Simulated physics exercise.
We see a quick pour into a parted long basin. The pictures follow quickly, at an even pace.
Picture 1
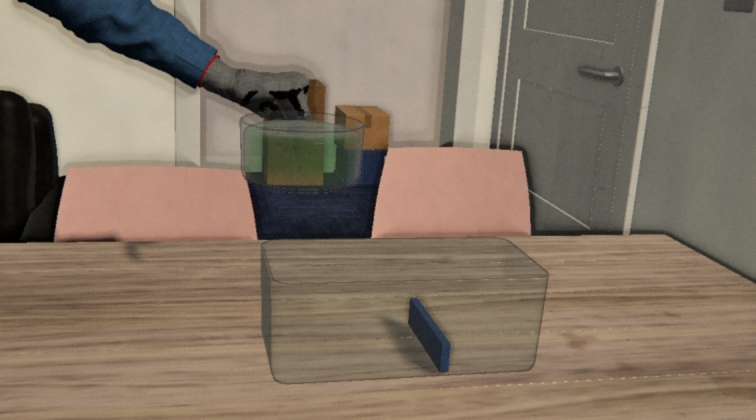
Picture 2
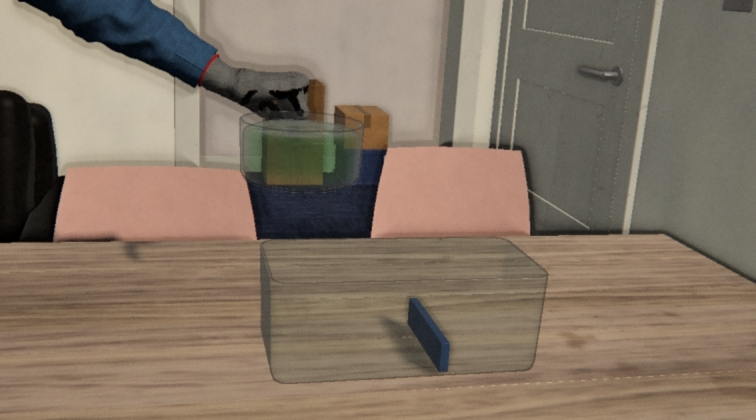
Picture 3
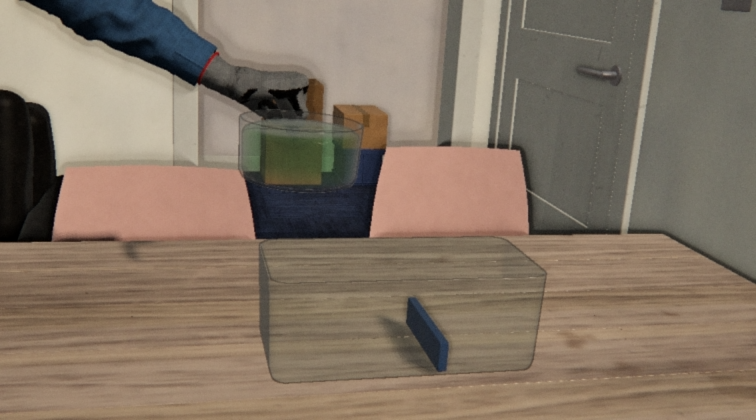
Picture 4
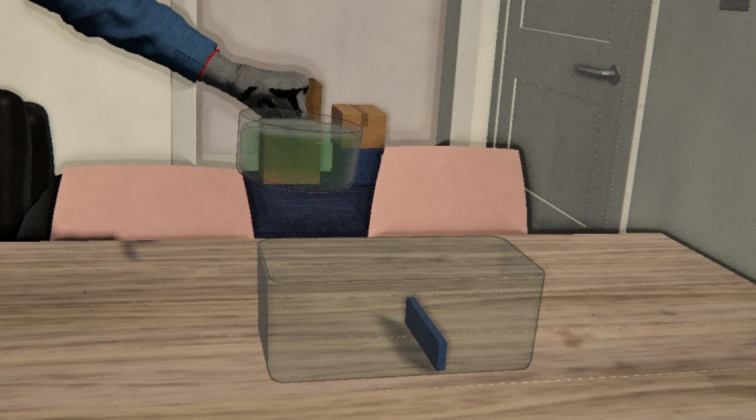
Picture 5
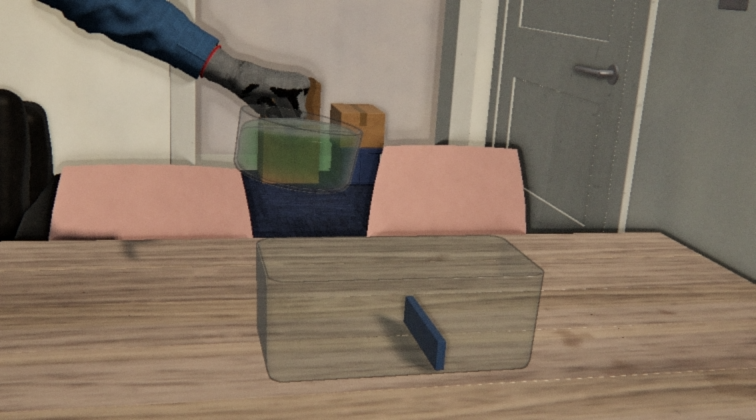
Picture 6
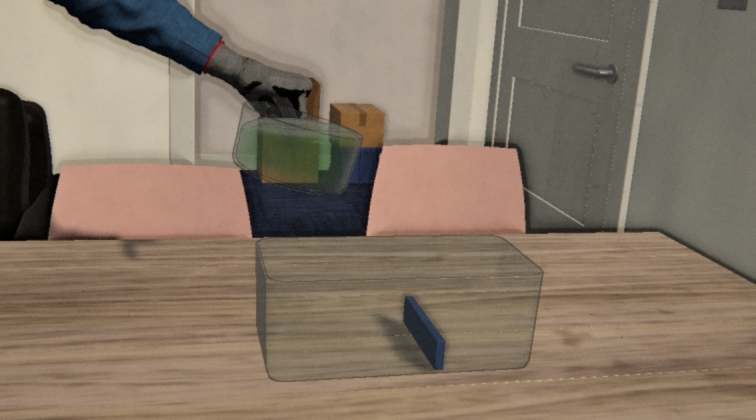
A blue-sleeved arm in a grey and black glove reaches in from the upper left of a room with pink chairs and a grey door, seen across a wooden table. The hand holds a clear round container of greenish liquid before orange-brown boxes, above a clear long basin with a blue divider. The container tilts slowly, its right side dipping slightly, while the view barely shifts.
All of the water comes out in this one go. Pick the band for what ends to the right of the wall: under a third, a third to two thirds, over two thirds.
The share right of the wall is under a third.
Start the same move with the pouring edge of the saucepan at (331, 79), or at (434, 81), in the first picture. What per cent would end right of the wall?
About 10 and 80 per cent.
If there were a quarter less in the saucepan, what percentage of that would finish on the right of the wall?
Roughly 5 in a hundred.
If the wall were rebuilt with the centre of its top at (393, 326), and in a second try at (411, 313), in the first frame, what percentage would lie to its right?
About 65 and 35 per cent.
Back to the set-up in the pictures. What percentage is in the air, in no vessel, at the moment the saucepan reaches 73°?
About 40 per cent.
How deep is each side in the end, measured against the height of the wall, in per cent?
Left: 60 %. Right: 10 %.
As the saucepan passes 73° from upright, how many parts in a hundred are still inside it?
Some 45 per cent.
A moment on, the saucepan is tipped part way and 46 per cent is still to pour, 16 is left of the wall and 0 right of it.
Next, the saucepan is tipped right over and 8 per cent is still to pour, 77 is left of the wall and 8 right of it.
Then the saucepan is tipped right over and 0 per cent is still to pour, 87 is left of the wall and 10 right of it.
Later the saucepan is tipped right over and 0 per cent is still to pour, 87 is left of the wall and 11 right of it.
In the end 87 per cent lies left of the wall, 11 right of it and 2 outside.
